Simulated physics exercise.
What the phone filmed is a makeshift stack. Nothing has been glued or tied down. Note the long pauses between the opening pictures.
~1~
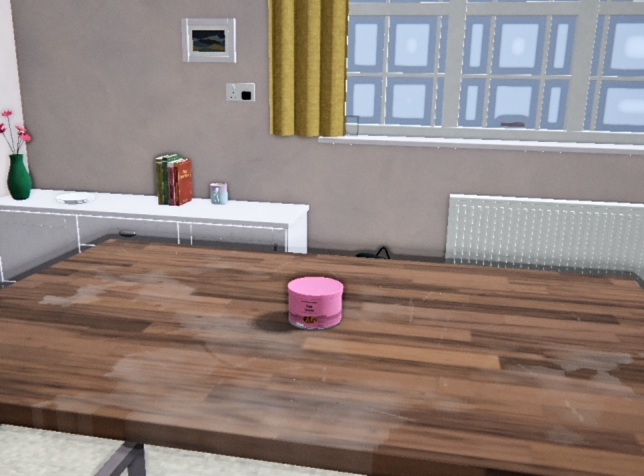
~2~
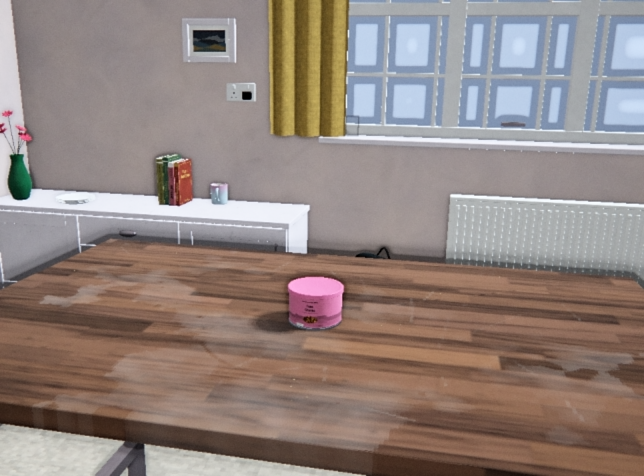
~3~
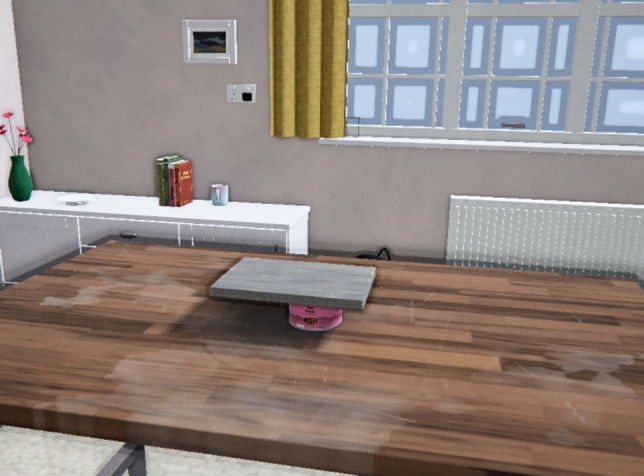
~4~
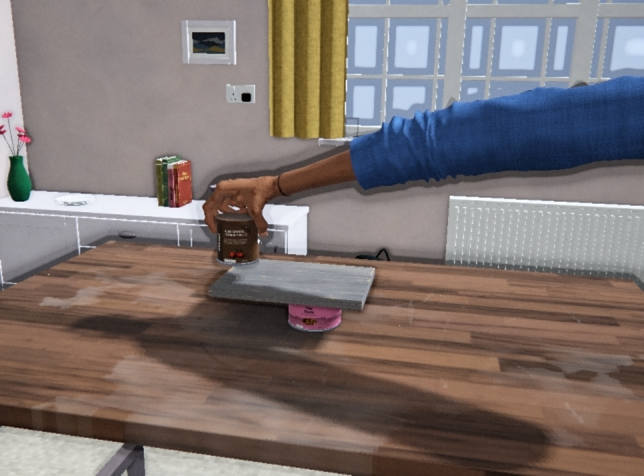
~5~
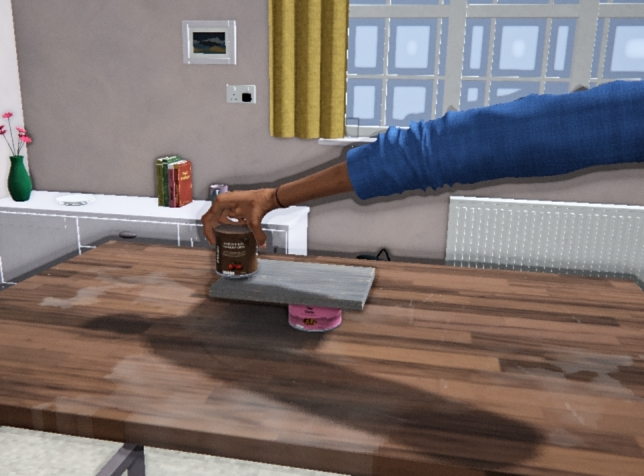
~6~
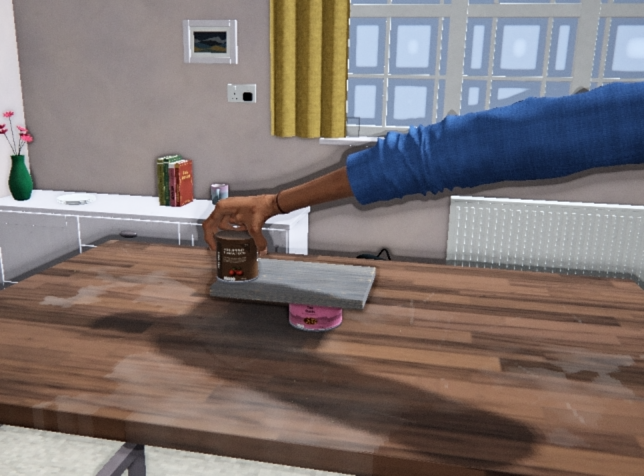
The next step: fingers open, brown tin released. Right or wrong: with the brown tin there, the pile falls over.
Right, it falls over.
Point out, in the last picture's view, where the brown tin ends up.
The object ends up somewhere around (196, 297).
Then, 0.30 s past the last view, brown tin now fallen; grey board rocked 32° from its first pose.
Then, 0.60 s past the last view, things are still on the move.
Finally, fallen, brown tin; the other 2 still in place. Final places as the last picture's camera would see them, brown tin near (196, 297). The stack comes apart.
